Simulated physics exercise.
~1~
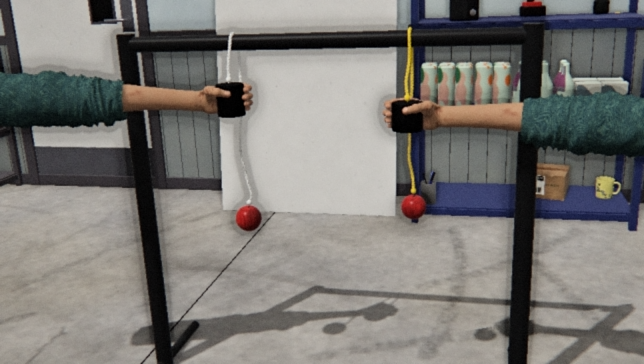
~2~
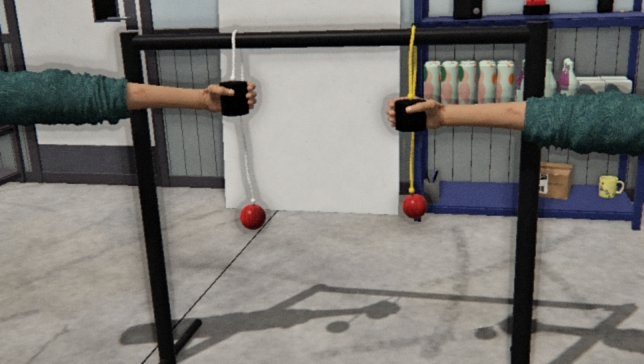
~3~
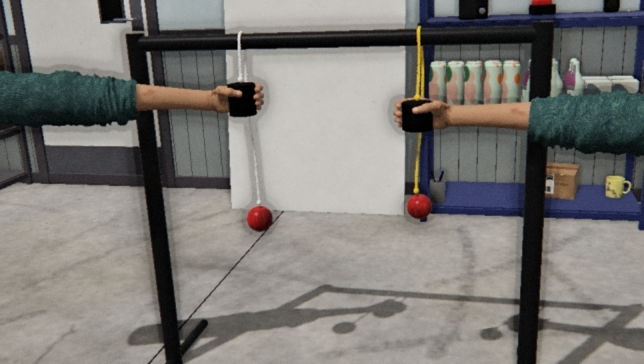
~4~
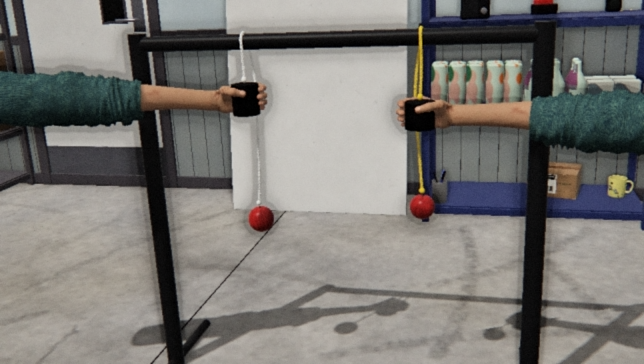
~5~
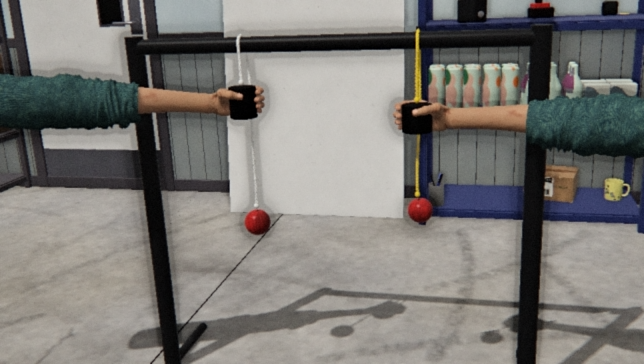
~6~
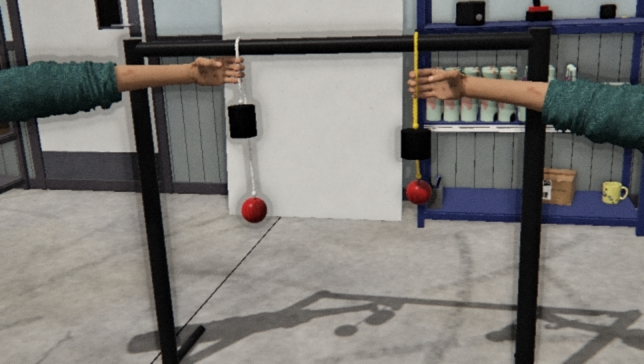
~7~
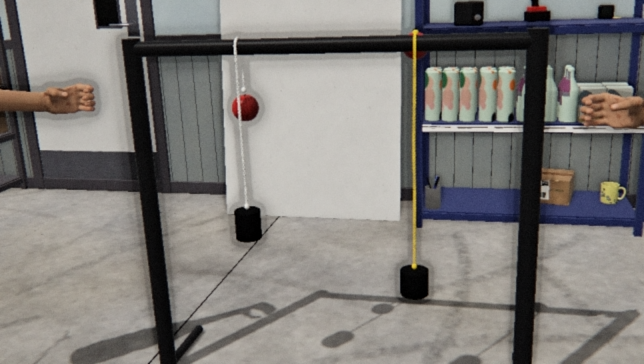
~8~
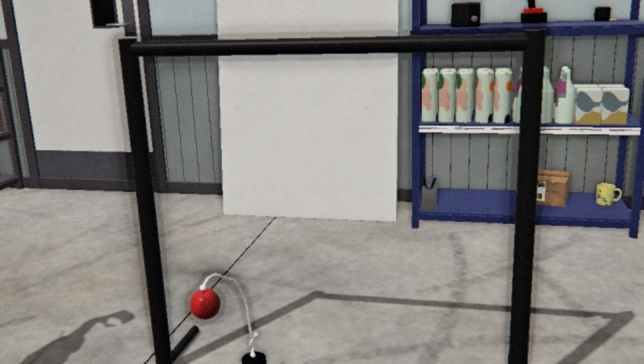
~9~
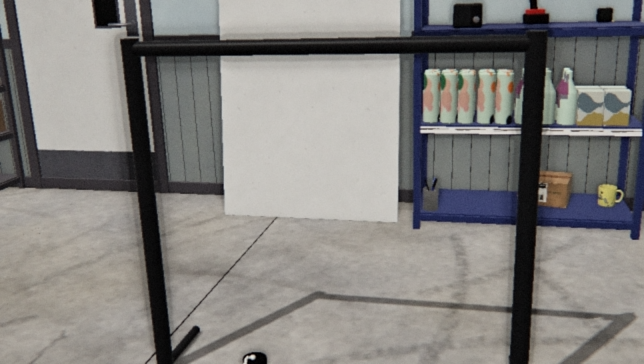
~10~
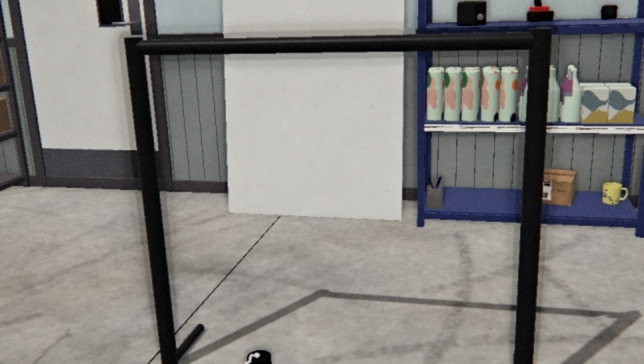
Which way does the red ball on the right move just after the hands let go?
The red ball on the right moves up toward the bar as the black cylinder on the yellow rope drops.
